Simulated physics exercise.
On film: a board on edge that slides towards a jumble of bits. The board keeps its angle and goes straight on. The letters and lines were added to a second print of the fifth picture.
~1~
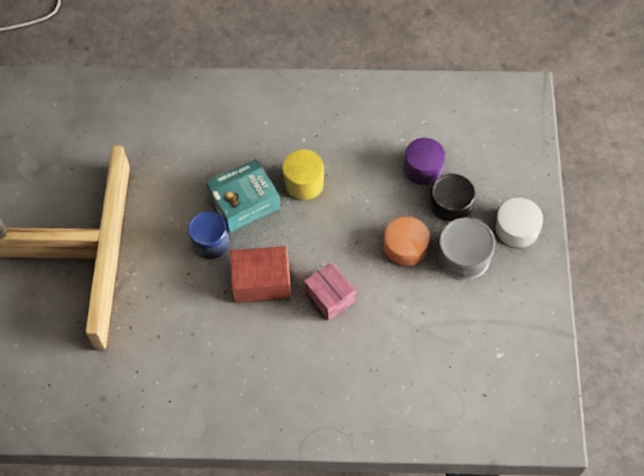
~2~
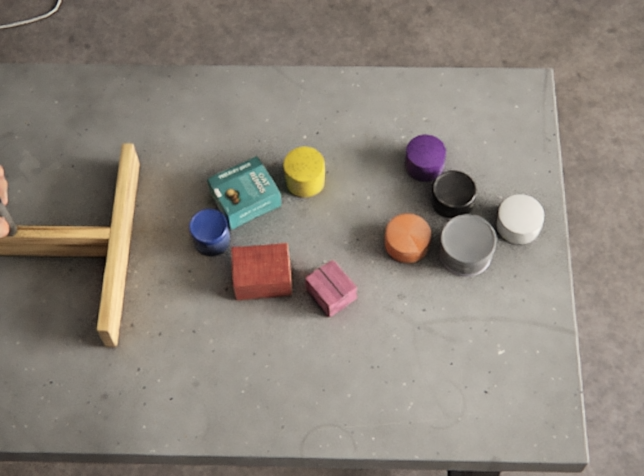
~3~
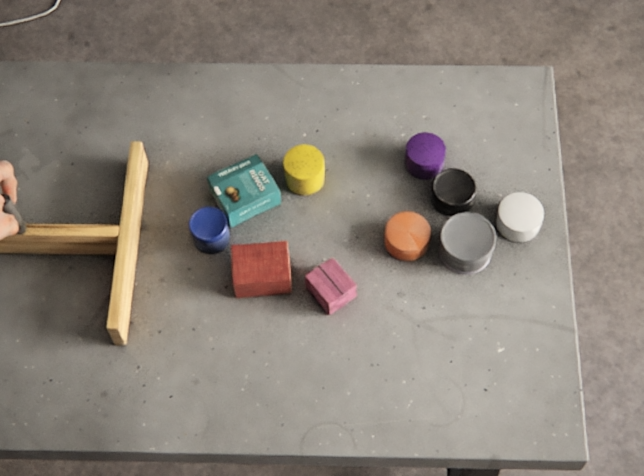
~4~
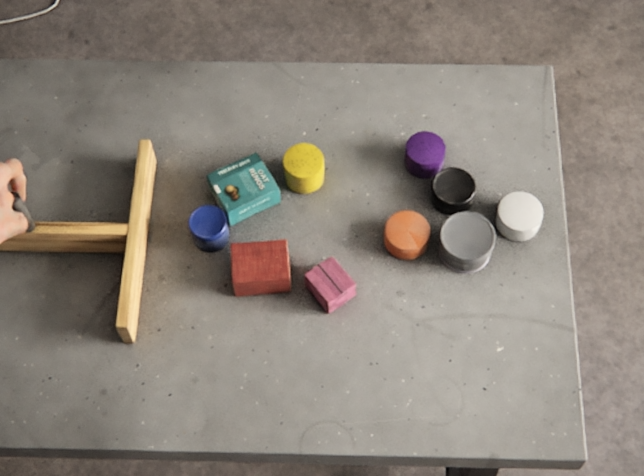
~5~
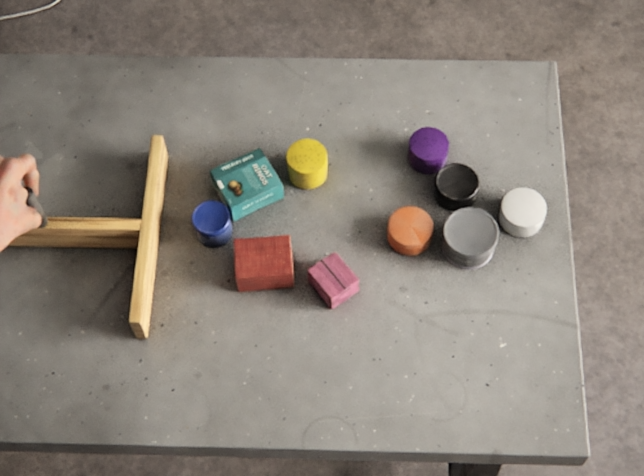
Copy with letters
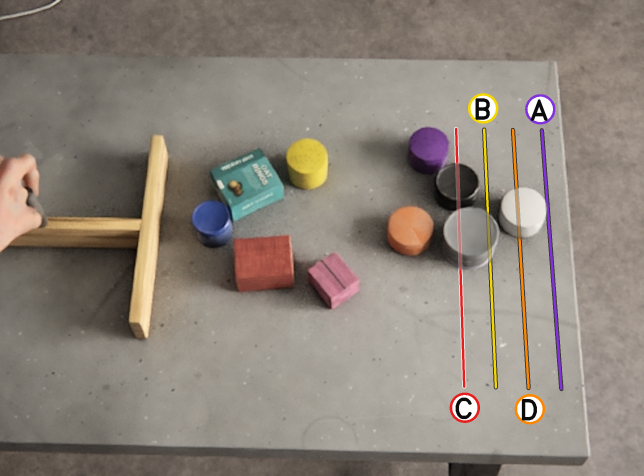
A T-shaped wooden board slid slowly right across a grey table, pushed by a hand that came into view at the left, drawing nearer to a scattered group of colourful pots and blocks, which stayed put.
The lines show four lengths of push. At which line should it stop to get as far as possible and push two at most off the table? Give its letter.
Stop at B.
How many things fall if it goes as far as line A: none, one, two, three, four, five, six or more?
By then, six or more.
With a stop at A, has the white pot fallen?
Yes.
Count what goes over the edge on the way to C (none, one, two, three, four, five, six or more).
The count is none.
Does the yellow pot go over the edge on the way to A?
No.
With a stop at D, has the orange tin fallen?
Yes.
On the marked copy, A at (551, 252); B at (490, 250); C at (460, 250); D at (520, 251).
Following B. Soon after the start, board (268, 226); yellow pot (347, 149); pink box (355, 284).
Later, board (391, 229); grey tin (503, 247); black tub (490, 181).
In the end, board (489, 231); grey tin over the edge; white pot over the edge; two fallen.
As for the rest, A drops six; C is within the limit but short; D drops four.
